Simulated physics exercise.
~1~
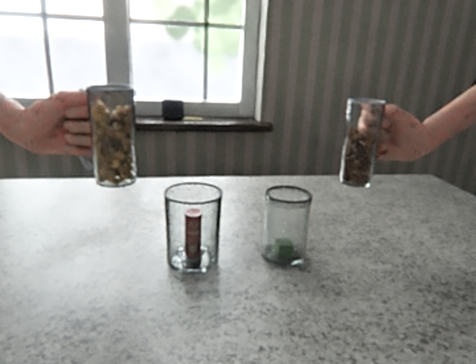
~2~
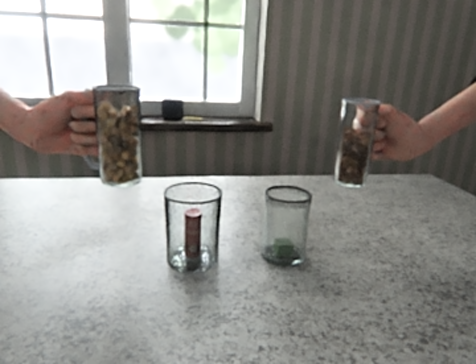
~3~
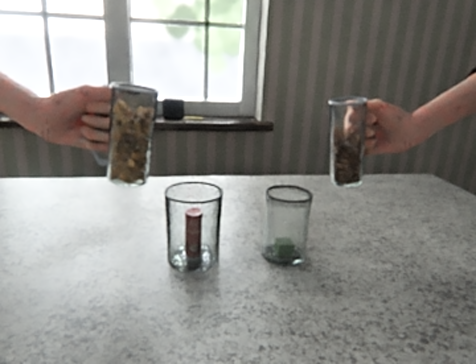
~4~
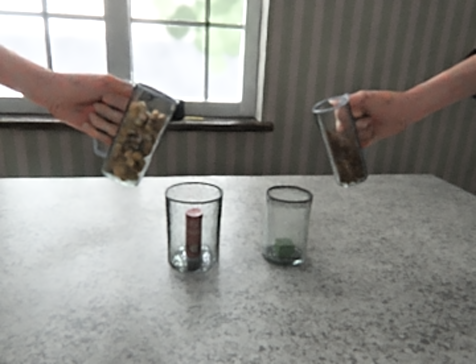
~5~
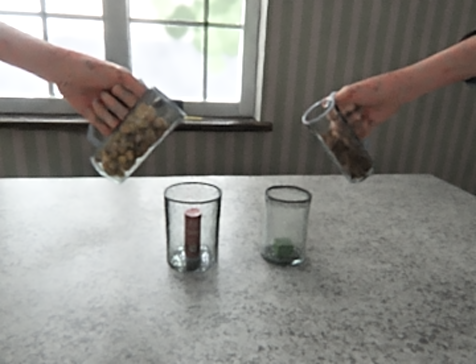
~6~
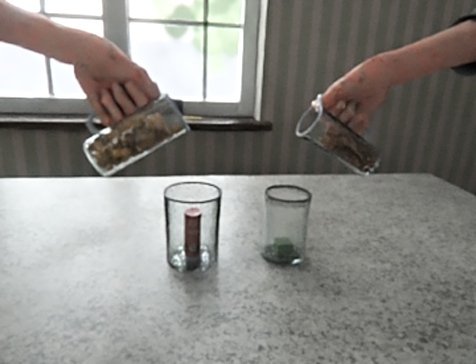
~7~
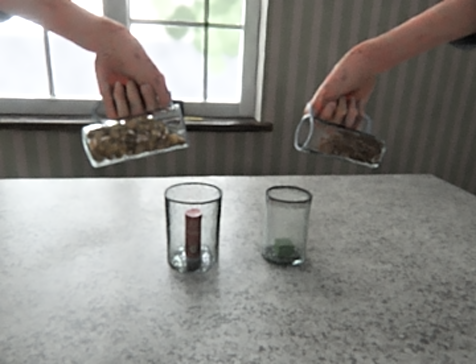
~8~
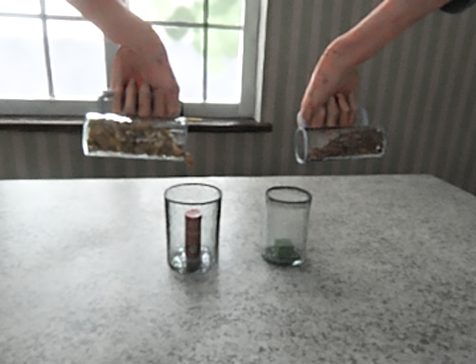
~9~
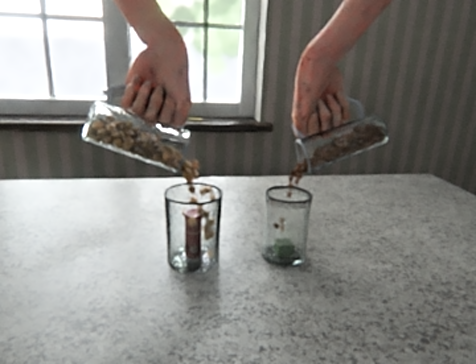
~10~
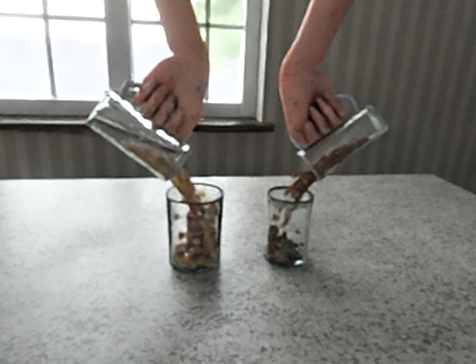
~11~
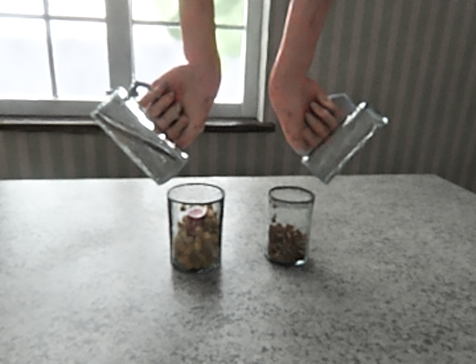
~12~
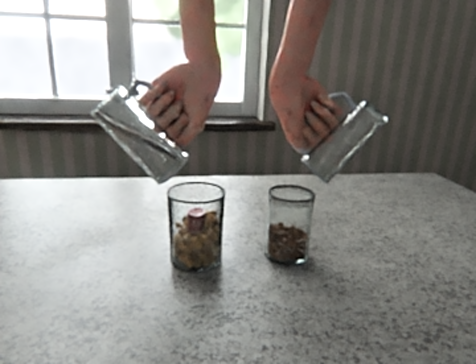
Two hands hold clear mugs of small brown and tan pieces above a speckled grey counter, seen from the front in a slightly swaying view, with a bright window and striped wall behind. Below stand two clear glasses, the left holding an upright reddish-brown cylinder with a pink top, the right a low green object. The hands move inward and tip the mugs onto their sides. Pieces begin to spill, then stream into both glasses until the mugs are empty. At the end, the left glass is half full with the pink top still showing, while the right is a third full, its green object covered.
